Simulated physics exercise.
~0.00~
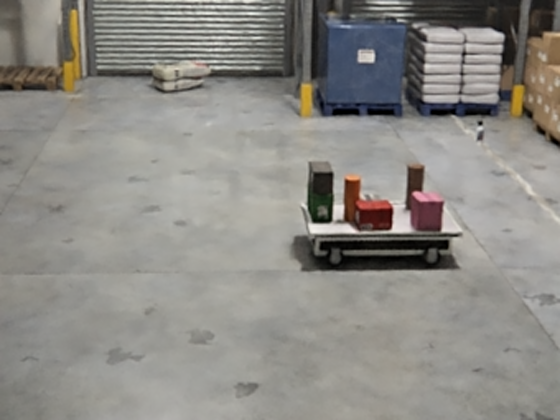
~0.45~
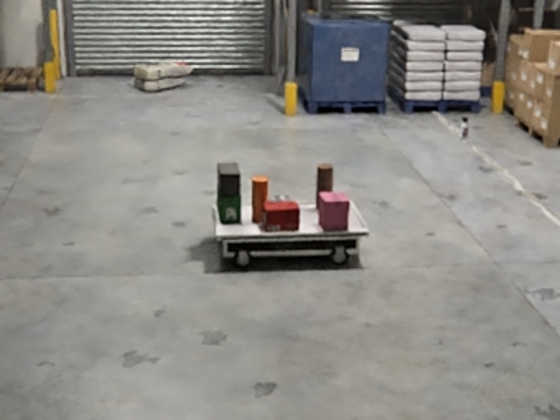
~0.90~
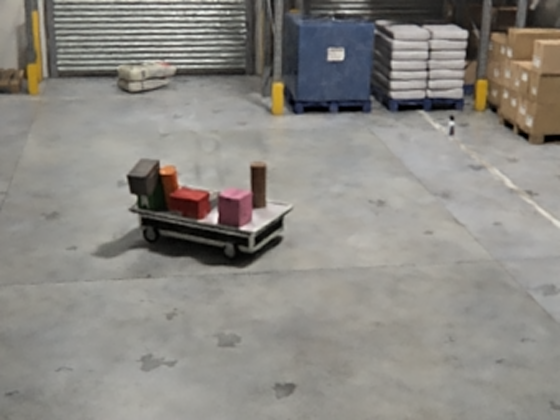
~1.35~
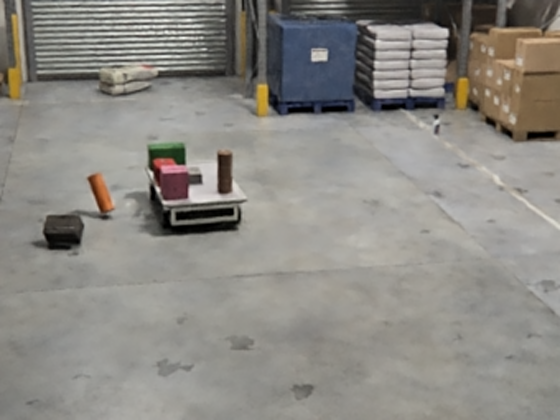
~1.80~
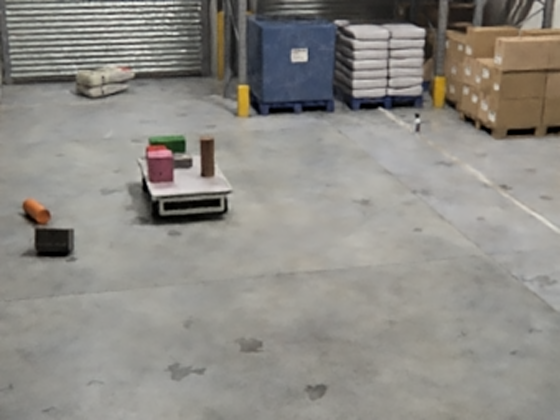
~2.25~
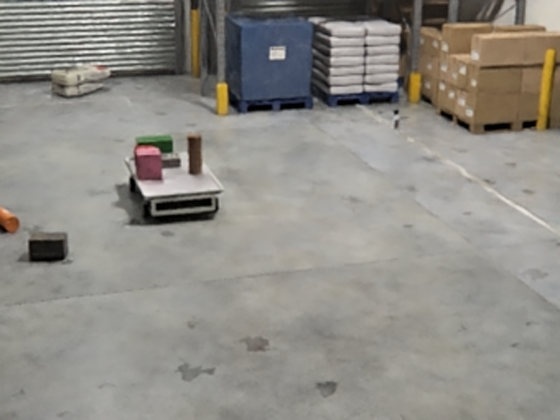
Cart loaded with boxes and canisters rolling left across a warehouse floor, turning sharply, shedding a black toolbox and orange canister, then stopping.
